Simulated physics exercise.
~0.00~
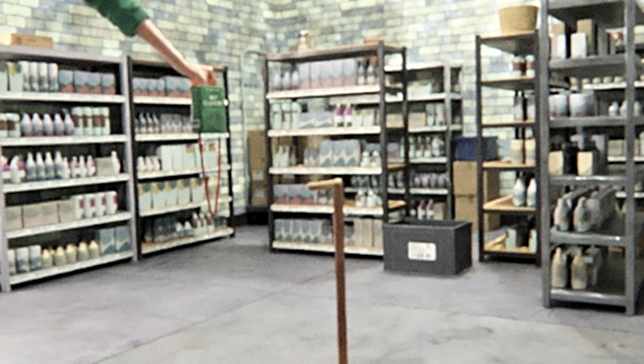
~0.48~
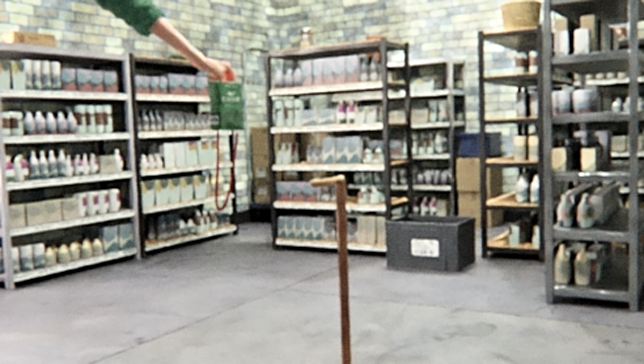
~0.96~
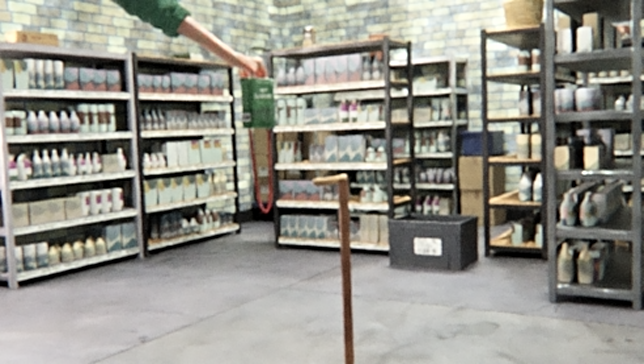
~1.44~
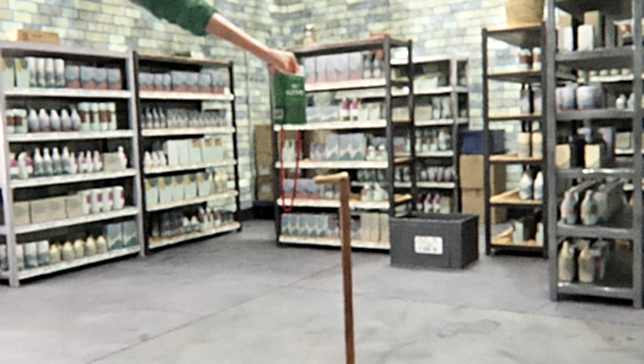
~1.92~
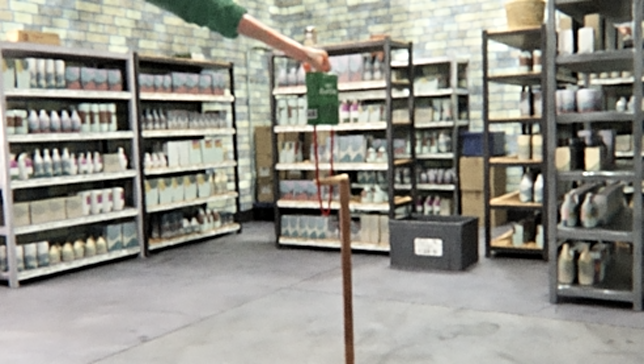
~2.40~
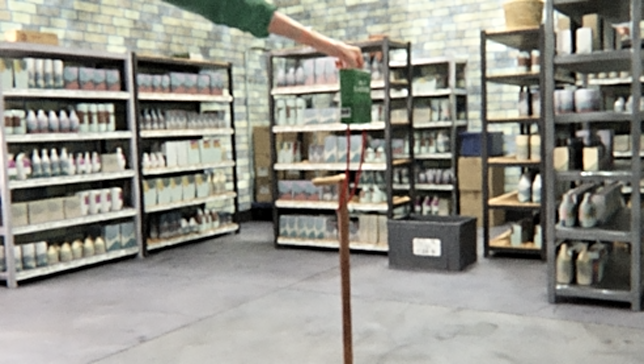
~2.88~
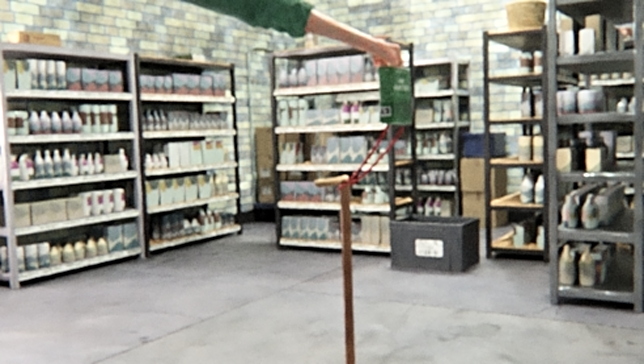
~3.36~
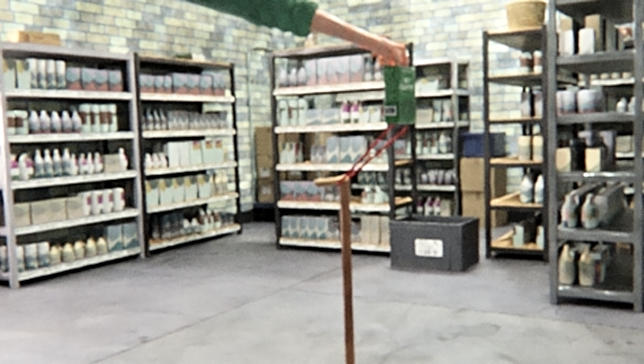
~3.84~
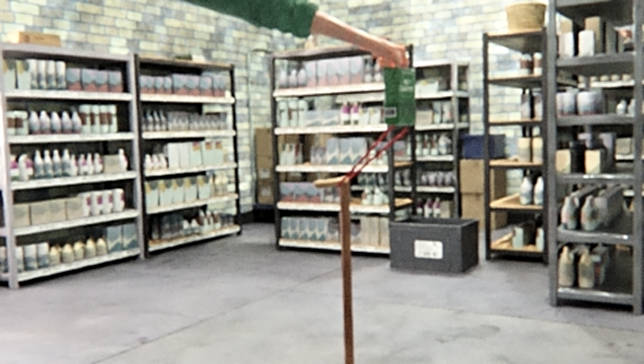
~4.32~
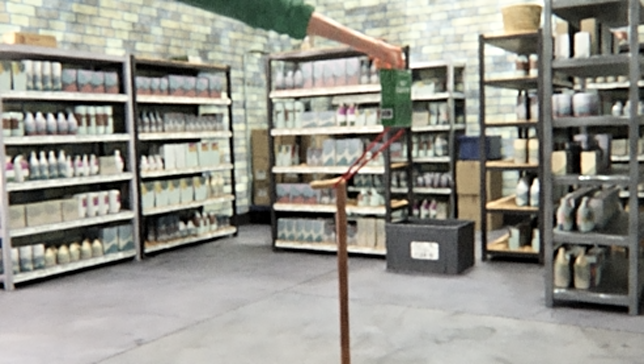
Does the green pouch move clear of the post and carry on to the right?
No, its hanging loop catches on the post and pulls tight, so the pouch is held just past the post with the hand stopped.
